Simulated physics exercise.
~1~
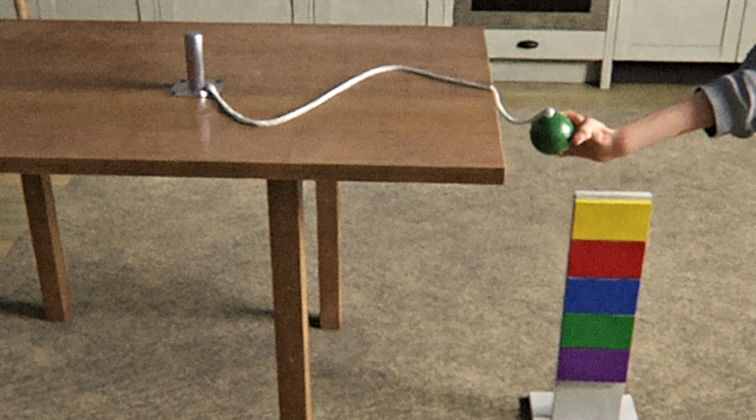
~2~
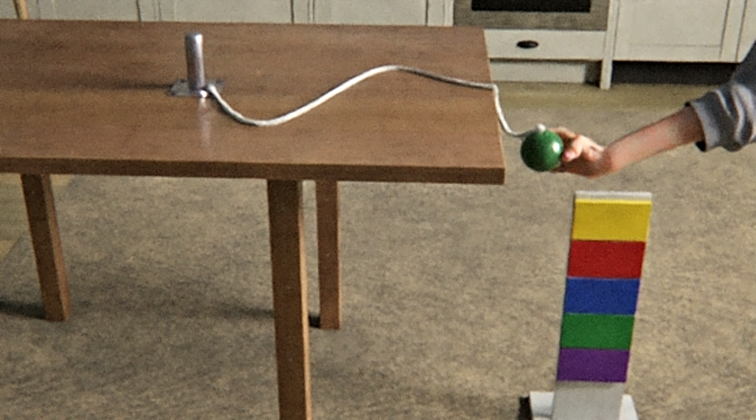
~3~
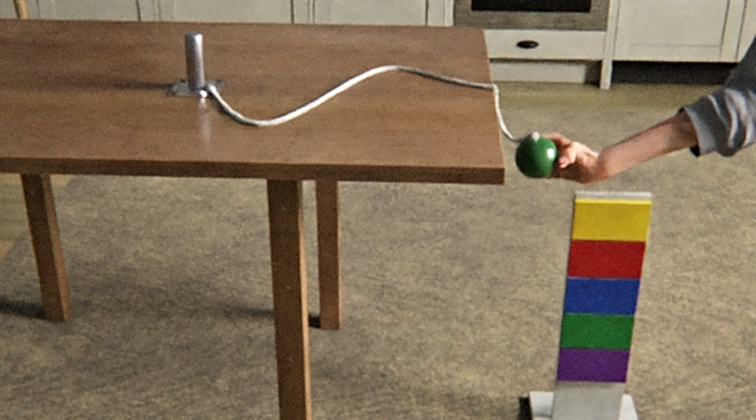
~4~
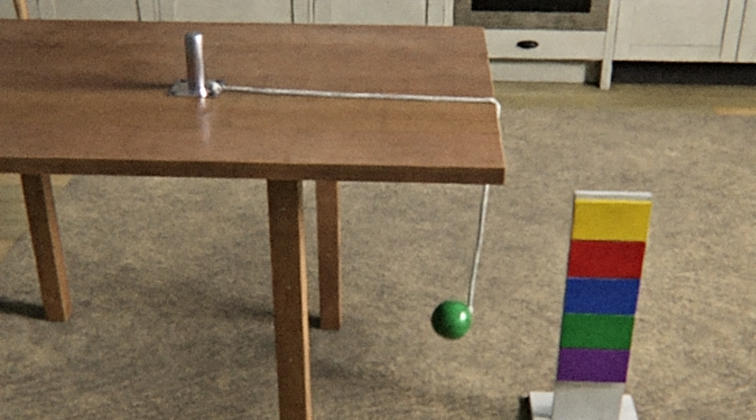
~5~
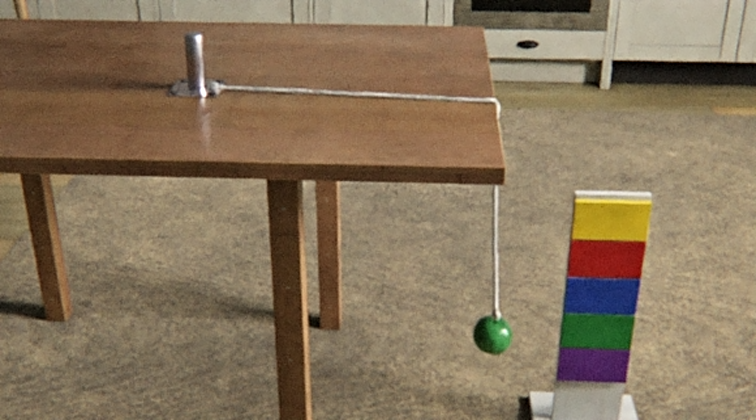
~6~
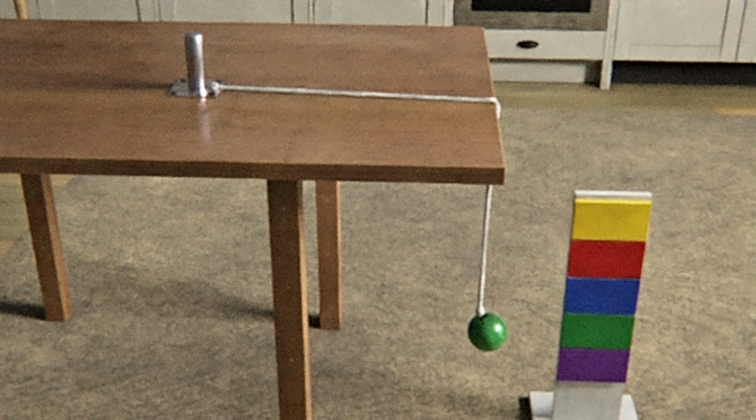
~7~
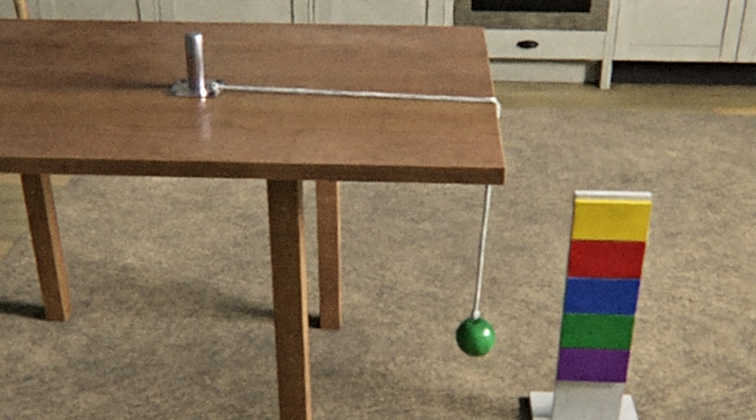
In a kitchen with pale cabinets, a cord runs loosely from a metal post on a wooden table to a round green apple held by a hand, just right of the table's edge. A board with yellow, red, blue, green and purple bands stands nearby. The hand eases the apple left and slightly down, then lets go. The apple drops and the cord pulls straight across the tabletop and over the edge. Hanging there, the apple swings right, then drifts slightly back left. It ends dangling below the tabletop, level with the green band.
